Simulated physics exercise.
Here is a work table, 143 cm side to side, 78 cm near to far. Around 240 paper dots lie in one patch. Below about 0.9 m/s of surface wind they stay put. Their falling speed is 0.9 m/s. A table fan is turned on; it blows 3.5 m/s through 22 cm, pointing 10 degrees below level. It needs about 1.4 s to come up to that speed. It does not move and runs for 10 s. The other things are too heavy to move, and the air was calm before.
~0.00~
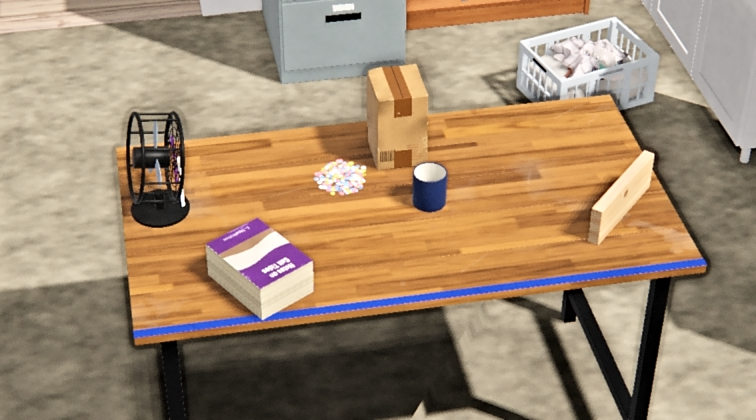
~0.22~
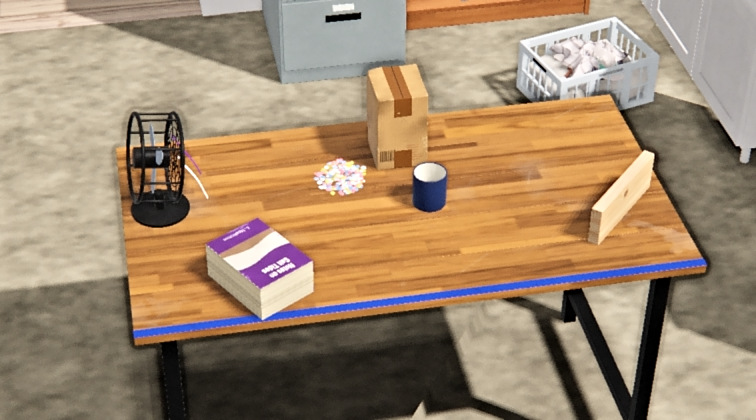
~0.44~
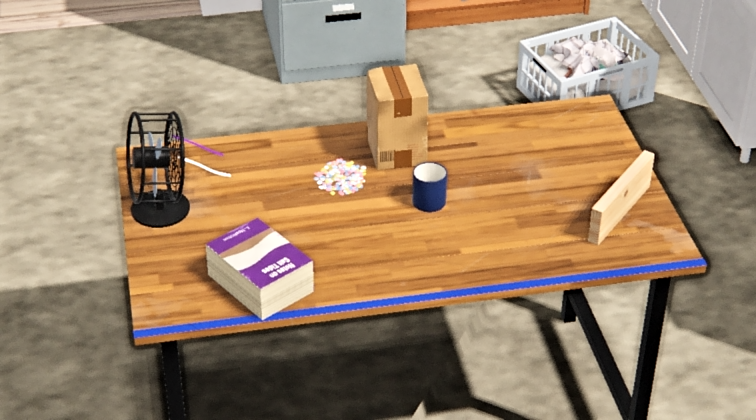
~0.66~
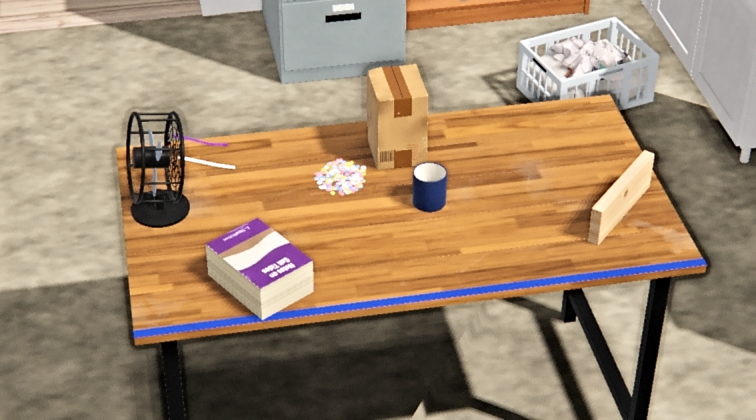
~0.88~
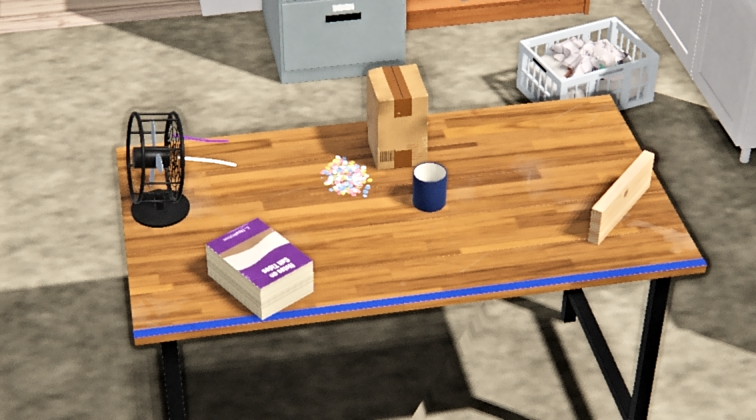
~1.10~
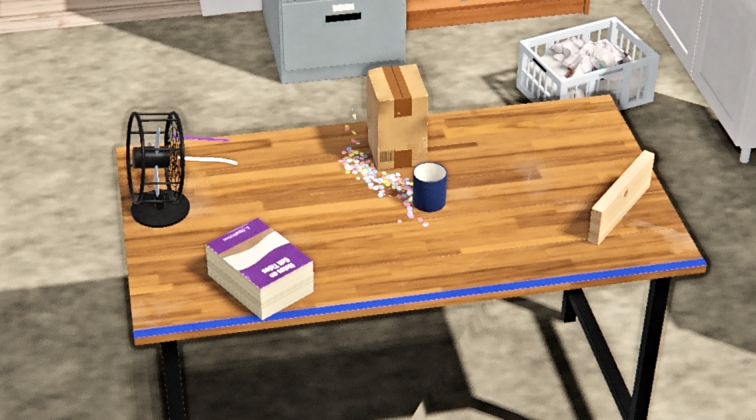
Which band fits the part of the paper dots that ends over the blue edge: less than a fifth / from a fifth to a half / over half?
Of the paper dots, less than a fifth end over the blue edge.
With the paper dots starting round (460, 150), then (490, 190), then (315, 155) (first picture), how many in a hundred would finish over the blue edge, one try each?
In turn about 0 %, 4 %, 0 %.
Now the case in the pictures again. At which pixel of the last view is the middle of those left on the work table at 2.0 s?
At about (552, 184).
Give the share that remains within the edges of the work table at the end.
Near 0 %.
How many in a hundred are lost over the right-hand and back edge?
Roughly 80 % right-hand, 20 % back.
After 2.0 s, 5 % are over the blue edge; the middle of those still in play is near (564, 183); 48 % have settled or left.
After 3.2 s, 5 % are over the blue edge; 82 % have settled or left.
After 5.5 s, 5 % are over the blue edge; 99 % have settled or left.
After 10.0 s, at the end, 5 % are over the blue edge.
